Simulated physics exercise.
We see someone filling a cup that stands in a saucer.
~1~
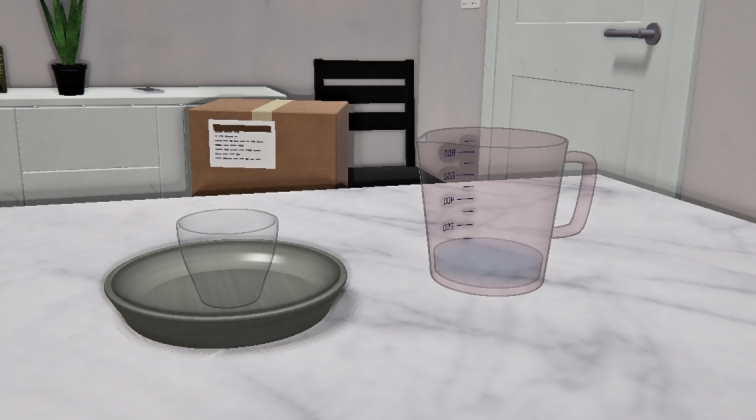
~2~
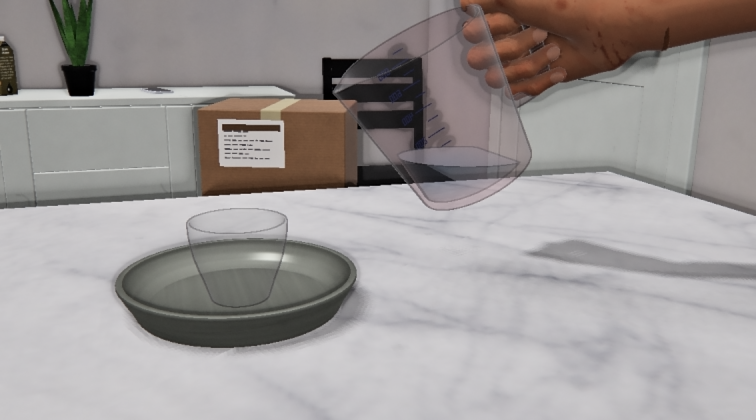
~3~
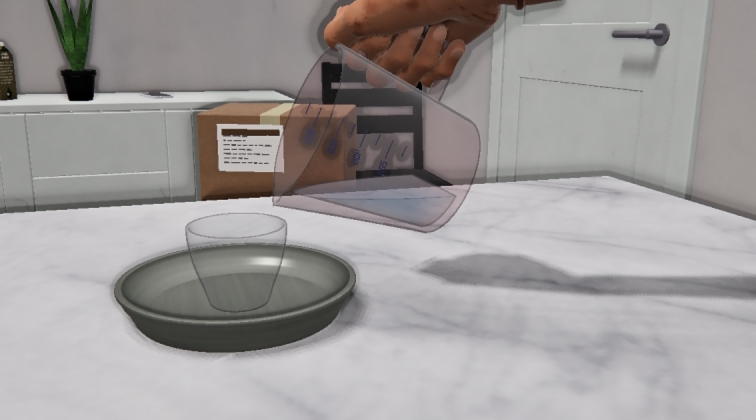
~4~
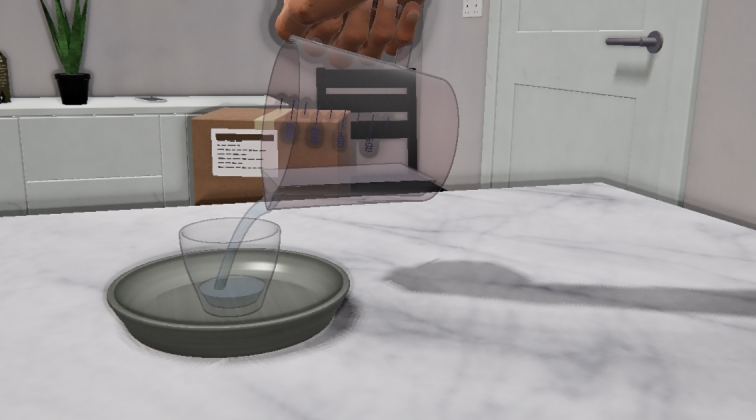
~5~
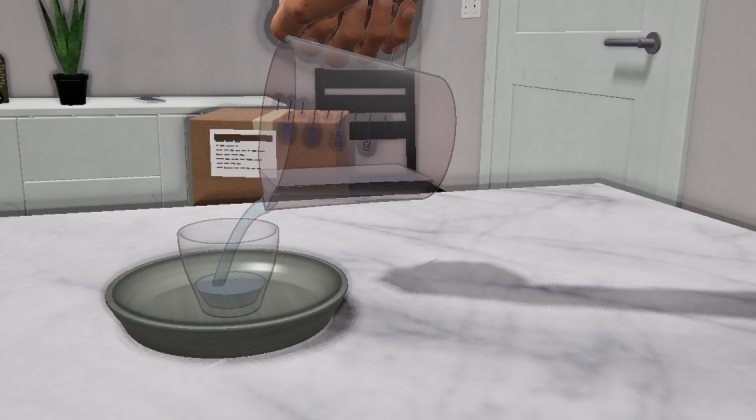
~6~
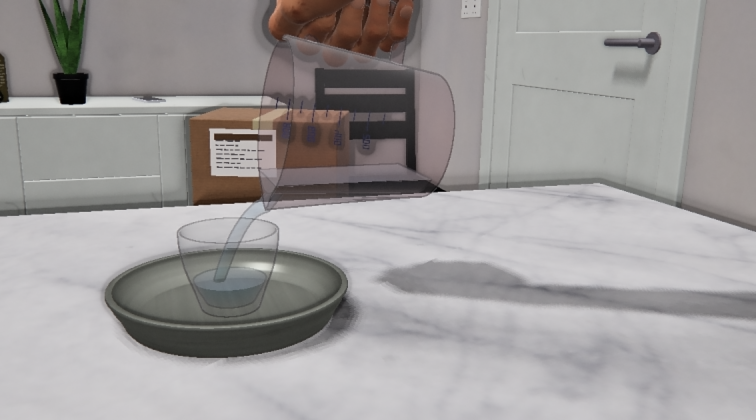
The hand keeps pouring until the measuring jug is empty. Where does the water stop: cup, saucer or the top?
In the end it fits in the cup.
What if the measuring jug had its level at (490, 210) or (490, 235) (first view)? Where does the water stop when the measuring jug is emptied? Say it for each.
One after the other: The saucer catches it, into the saucer.
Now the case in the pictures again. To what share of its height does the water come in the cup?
Roughly 70 per cent.
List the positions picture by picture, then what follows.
The first frame shows before the pour; measuring jug (490, 205) nearly empty; cup (229, 256) empty; saucer (247, 324) dry.
In the second frame, the measuring jug is on its way; measuring jug (442, 109) tipped 30° with all of its load; cup (239, 255) empty.
The third frame shows the water nears the lip; measuring jug (375, 146) tipped 65° with all of its load; cup (238, 259) empty.
The fourth frame shows pouring; measuring jug (354, 128) tipped 80° with nearly all of its load; cup nearly empty, surface at (232, 286).
The fifth frame shows pouring; measuring jug (351, 128) tipped 80° with about three quarters of its load; cup (230, 265) about a quarter full.
The sixth frame shows pouring; measuring jug (350, 126) tipped 80° with about three quarters of its load; cup about a quarter full, surface at (230, 279); saucer (248, 333) dry.
A moment on, the cup is about half full; the saucer is dry.
Further on, the cup is about two thirds full; the saucer is dry.
When it is over, the cup is about three quarters full; the saucer is dry.
